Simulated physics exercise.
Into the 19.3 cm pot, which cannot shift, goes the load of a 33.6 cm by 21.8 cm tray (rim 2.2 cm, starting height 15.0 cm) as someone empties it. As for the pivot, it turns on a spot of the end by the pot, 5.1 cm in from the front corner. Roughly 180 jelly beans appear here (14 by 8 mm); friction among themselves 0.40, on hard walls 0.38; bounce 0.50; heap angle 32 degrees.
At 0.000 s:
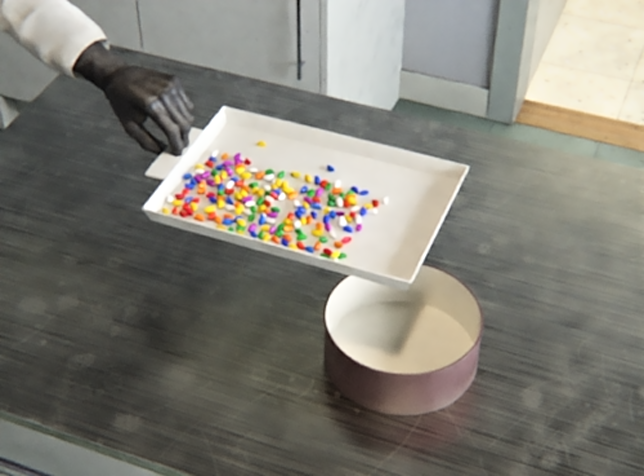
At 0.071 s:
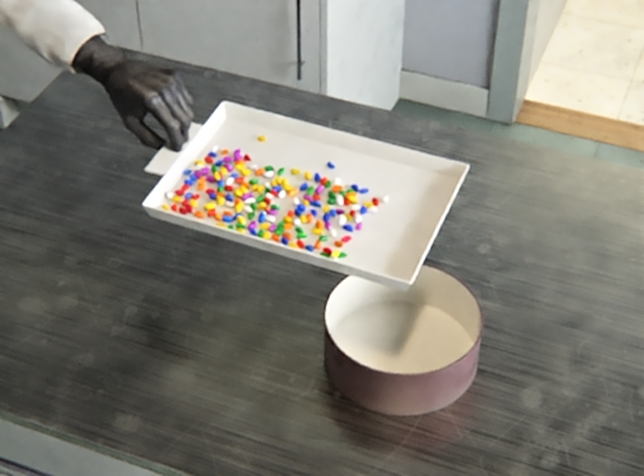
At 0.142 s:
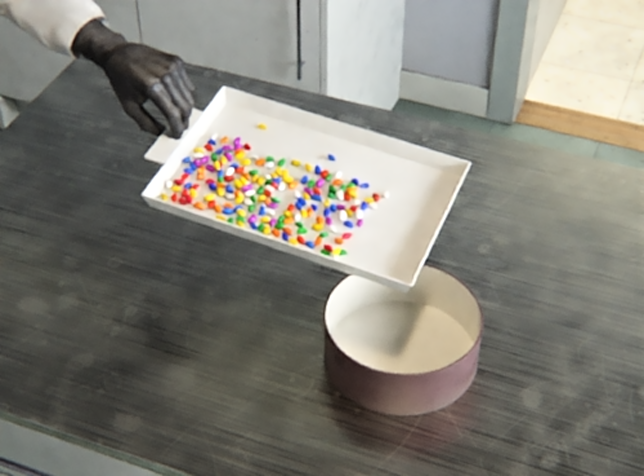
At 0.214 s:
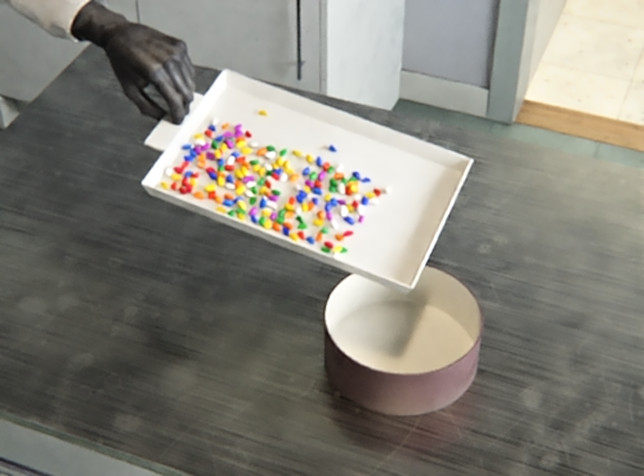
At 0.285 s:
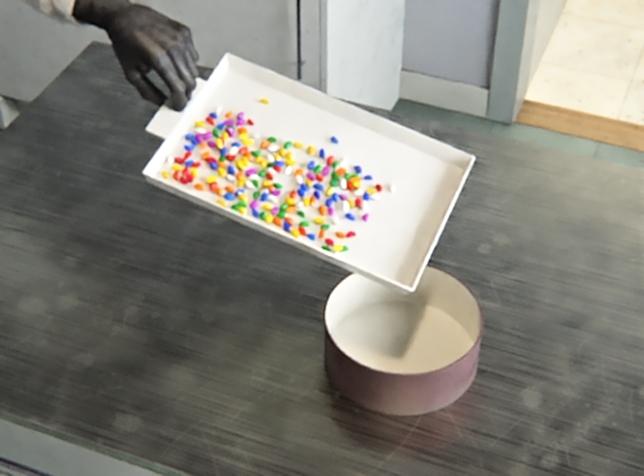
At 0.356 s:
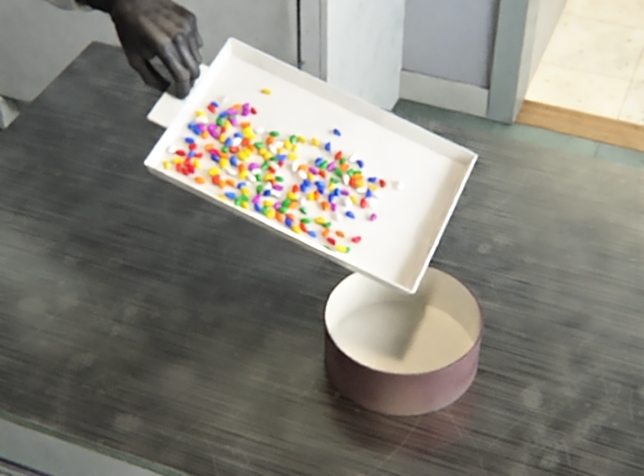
Dark hand raising the left end of a white tray of colourful jelly beans, its right end staying above a round pot.
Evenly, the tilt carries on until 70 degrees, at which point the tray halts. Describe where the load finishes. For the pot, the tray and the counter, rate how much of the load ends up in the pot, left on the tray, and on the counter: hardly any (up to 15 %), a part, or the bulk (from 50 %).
Pot: The bulk; tray: A part; counter: Hardly any.
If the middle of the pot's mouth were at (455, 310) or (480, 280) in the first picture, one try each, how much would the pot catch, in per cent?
First try around 55 %, second around 0 %.
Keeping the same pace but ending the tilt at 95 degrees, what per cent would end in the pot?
Share in the pot: Around 100 %.
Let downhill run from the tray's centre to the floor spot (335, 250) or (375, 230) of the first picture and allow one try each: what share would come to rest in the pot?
That would be close to 75 per cent and then close to 40 per cent.
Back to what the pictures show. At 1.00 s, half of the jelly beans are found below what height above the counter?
Some 16 cm above the counter.
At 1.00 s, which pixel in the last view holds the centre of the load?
At that time the load is centred around (409, 280).
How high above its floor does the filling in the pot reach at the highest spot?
2.0 cm.
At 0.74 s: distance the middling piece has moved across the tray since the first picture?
By then it sits near 11 cm from where it began.
After 0.74 s, tilt 44 degrees; the tray holds 100 %, the pot 0 %.
Then, at 1.00 s, tilt 60 degrees; the tray holds 75 %, the pot 15 %.
After 1.36 s, tilt 70 degrees; the tray holds 35 %, the pot 60 %.
In the end, at 2.5 s, pot 65 %, tray 30 %, counter 0 %.
